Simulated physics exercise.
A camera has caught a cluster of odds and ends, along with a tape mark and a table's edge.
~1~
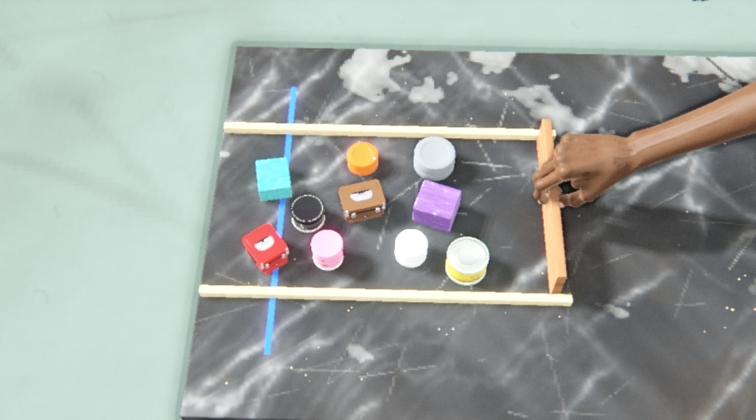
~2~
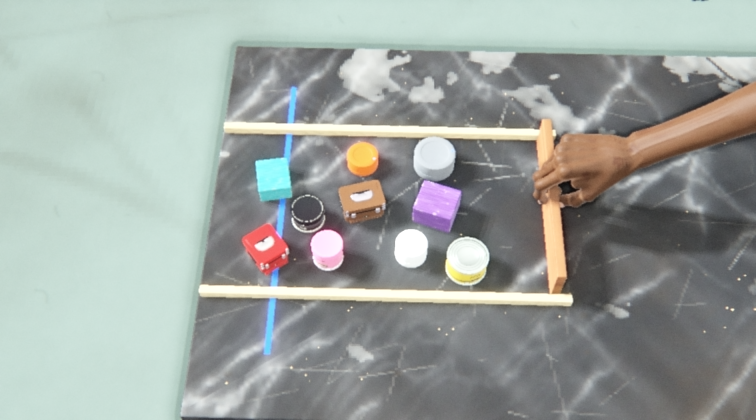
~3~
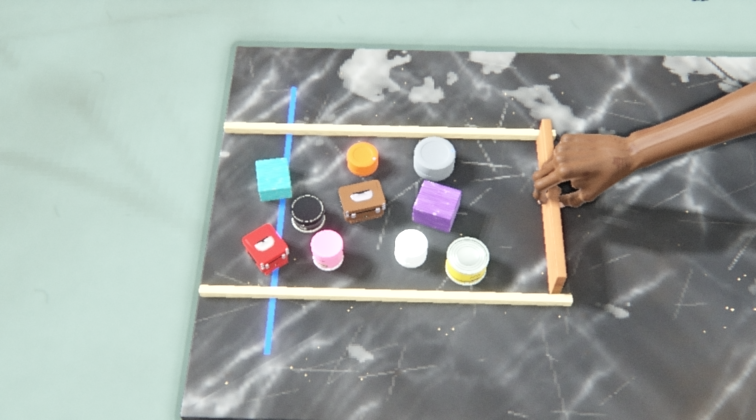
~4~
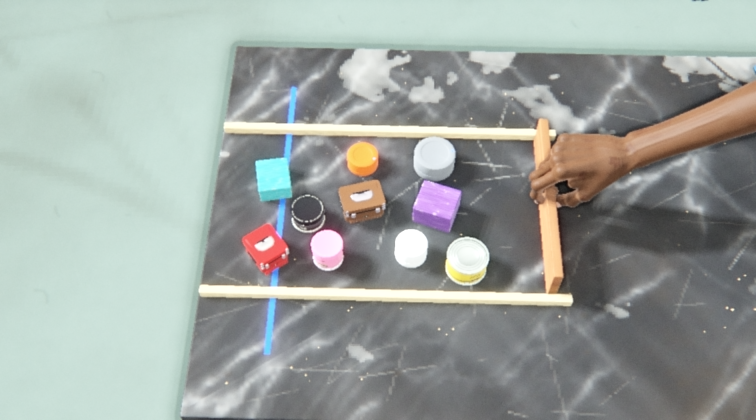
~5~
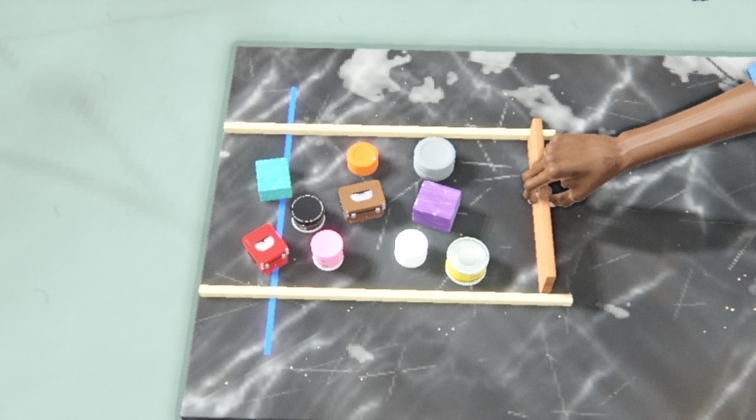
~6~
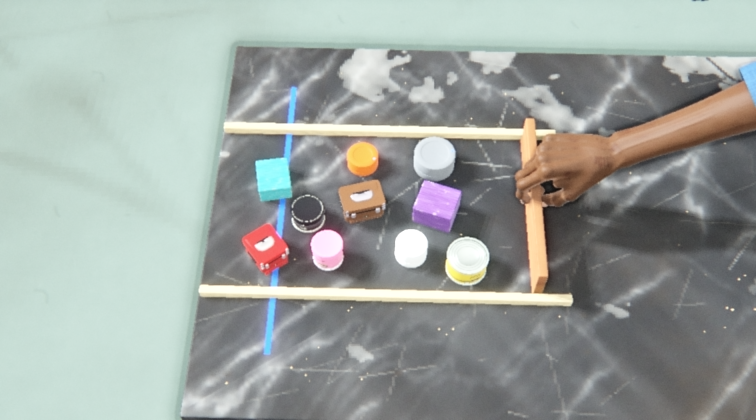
A hand slides an orange board slightly left between two rails, toward several small colourful objects.
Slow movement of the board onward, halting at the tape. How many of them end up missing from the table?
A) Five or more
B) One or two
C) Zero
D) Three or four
B.
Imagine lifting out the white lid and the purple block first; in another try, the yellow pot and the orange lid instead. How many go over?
You'd see 1 fallen, and 0 in the other try.
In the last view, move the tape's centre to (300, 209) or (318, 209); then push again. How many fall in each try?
The floor gets 0 the first time and 0 the second.
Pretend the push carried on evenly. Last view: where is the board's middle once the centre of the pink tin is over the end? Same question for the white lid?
The middle is at (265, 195) when it's the pink tin, and at (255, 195) when it's the white lid.
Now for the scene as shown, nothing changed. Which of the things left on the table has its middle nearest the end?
It would be the black tin.
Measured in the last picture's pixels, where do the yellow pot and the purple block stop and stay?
The yellow pot comes to rest close to (255, 259), while the purple block rests close to (261, 206).
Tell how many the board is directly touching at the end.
Tally at the end: 3.
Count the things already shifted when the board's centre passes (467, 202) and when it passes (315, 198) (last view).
At first I count 1, and then 10.
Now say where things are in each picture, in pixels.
The first frame shows red case (266, 249); turquoise block (274, 179); black tin (308, 214); board (551, 204); tape (282, 208).
The second frame shows turquoise block (274, 179); grey lid (434, 159).
The third frame shows black tin (308, 214); board (551, 204).
The fourth frame shows red case (266, 249); brown case (362, 202).
The fifth frame shows turquoise block (274, 179); white lid (411, 249).
The sixth frame shows red case (266, 249); turquoise block (274, 179); black tin (308, 214); board (534, 204); tape (282, 208).
Soon after, none off yet; red case at rest near (266, 249); turquoise block at rest near (274, 179); black tin at rest near (308, 214).
In the end, the number that fall off is one or two; gone, turquoise block and red case.
